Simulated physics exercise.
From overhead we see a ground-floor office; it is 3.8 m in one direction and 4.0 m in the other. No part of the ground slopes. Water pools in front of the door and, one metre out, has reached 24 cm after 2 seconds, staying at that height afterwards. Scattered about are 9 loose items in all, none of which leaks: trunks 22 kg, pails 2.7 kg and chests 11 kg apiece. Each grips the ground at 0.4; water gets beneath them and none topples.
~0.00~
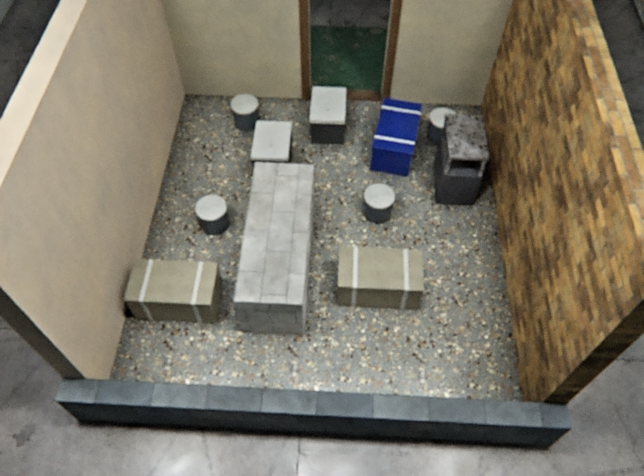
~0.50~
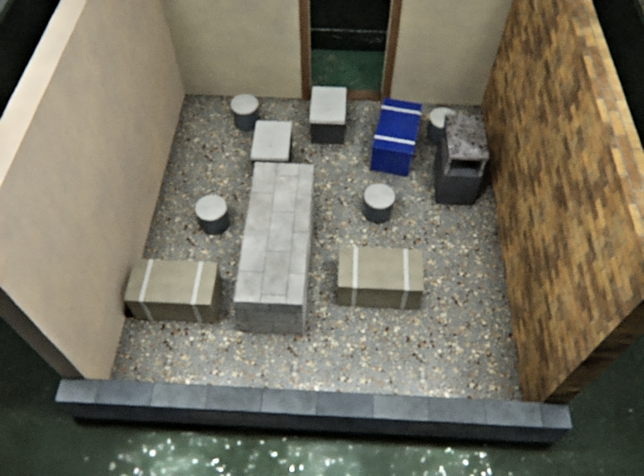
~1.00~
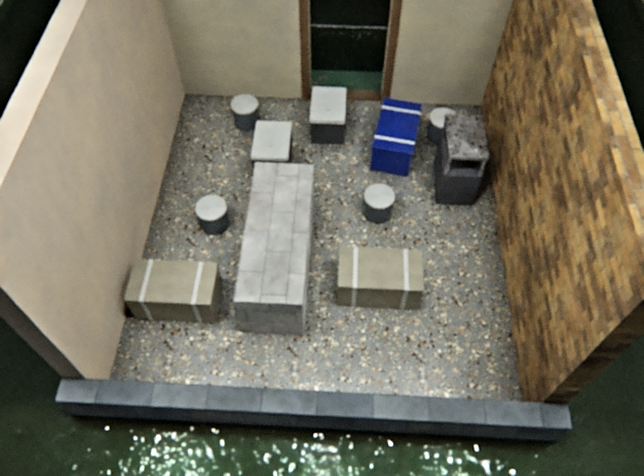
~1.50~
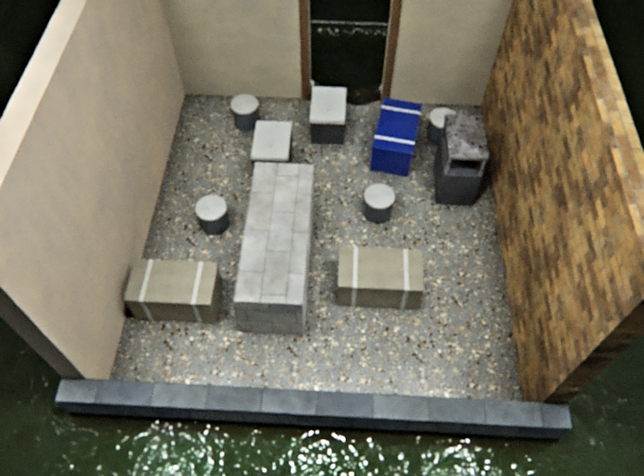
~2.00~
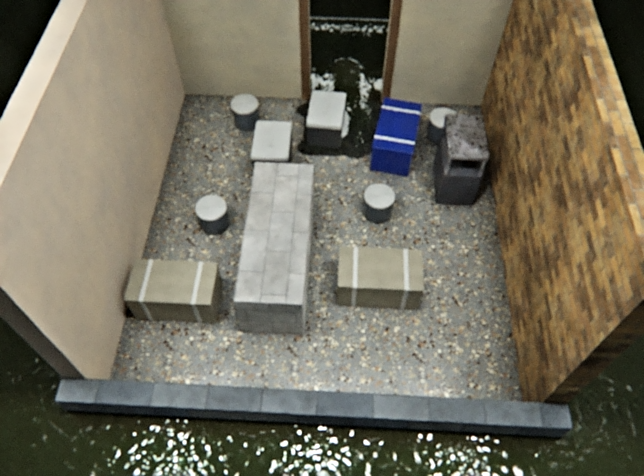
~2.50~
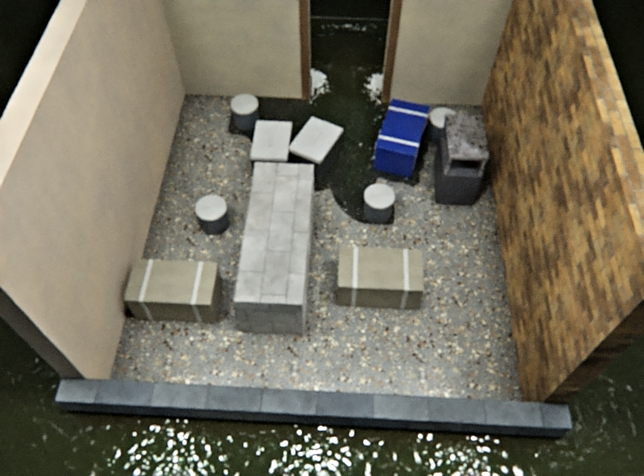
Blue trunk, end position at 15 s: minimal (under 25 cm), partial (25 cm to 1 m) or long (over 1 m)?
It gets pushed a bit.
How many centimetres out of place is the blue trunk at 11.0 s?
Roughly 30 cm.
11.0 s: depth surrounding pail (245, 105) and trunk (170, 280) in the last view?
I'd put it at 7 cm and 11 cm respectively.
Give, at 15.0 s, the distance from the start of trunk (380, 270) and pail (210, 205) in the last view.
The first is 50 cm from its start, the second 150 cm.
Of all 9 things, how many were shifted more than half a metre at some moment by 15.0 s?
Result: 8.
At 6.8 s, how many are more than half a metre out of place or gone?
5 in all.
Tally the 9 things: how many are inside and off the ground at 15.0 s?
Tally: 9 of them.
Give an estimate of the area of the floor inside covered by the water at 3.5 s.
Around 6.5 m2 of it.
After 3.5 s the blue trunk is near (421, 130), 0.3 m from its start, aground; 1 afloat.
After 6.8 s the blue trunk is near (421, 130), 0.3 m from its start, aground; 4 afloat.
After 11.0 s the blue trunk is near (422, 126), 0.3 m from its start, afloat; 9 afloat.
After 15.0 s the blue trunk is near (433, 97), 0.5 m from its start, afloat; 9 afloat.
